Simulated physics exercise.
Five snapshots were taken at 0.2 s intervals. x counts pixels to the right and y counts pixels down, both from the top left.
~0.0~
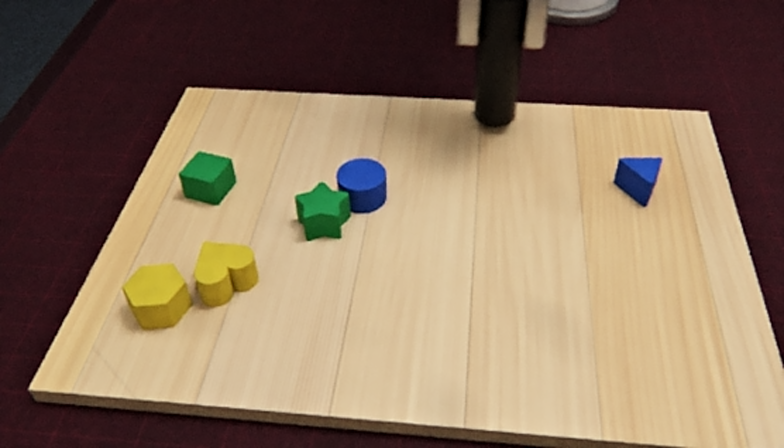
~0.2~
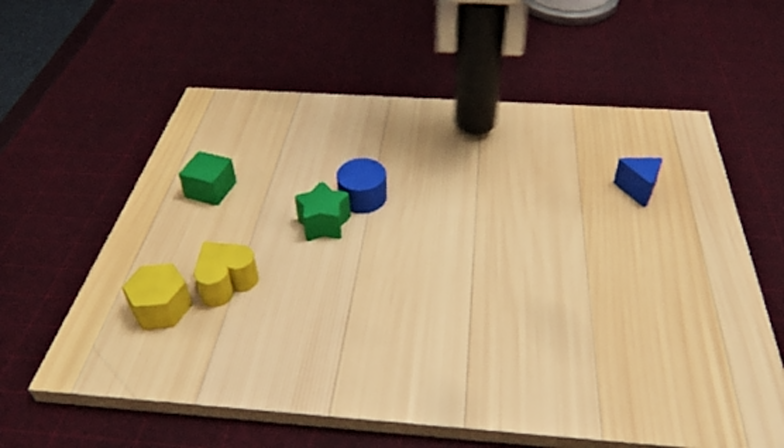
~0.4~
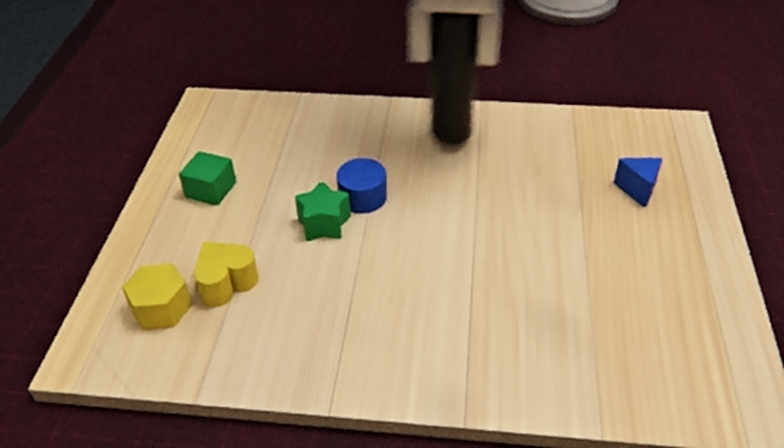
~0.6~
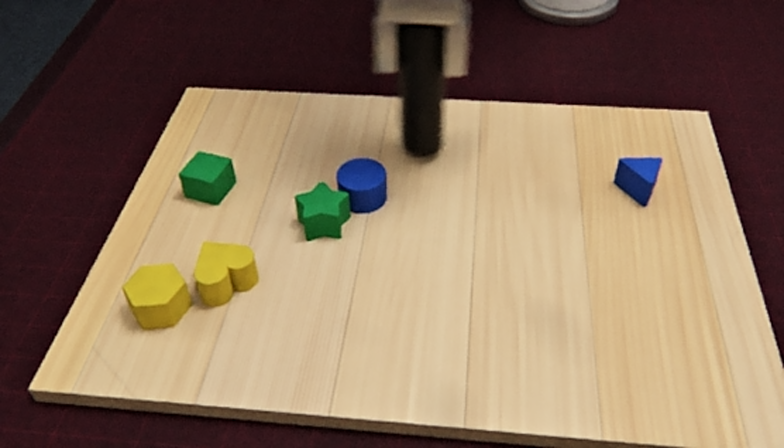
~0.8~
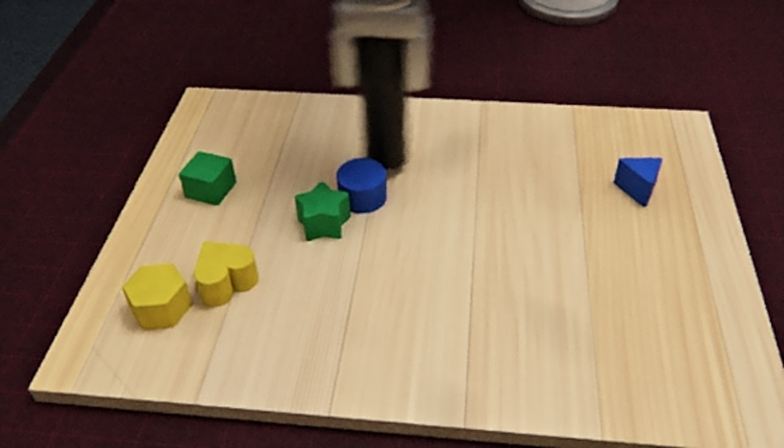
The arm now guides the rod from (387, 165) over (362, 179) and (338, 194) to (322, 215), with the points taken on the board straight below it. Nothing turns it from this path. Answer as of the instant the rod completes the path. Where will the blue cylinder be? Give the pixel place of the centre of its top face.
At roughly (337, 224).
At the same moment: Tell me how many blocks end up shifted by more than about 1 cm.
My count: 2.
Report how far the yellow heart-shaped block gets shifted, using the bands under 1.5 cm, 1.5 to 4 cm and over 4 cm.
Movement: Under 1.5 cm.
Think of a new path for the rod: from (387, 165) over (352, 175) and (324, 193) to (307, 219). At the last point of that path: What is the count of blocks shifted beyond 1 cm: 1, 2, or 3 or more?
It moves two blocks.
The first path, step by step. Halfway along, rod (349, 178); green star (306, 216), turned 15° clockwise; blue cylinder (343, 195).
At the end, rod (321, 207); yellow heart-shaped block still; green star (290, 233), turned 40° clockwise; blue cylinder (337, 224).
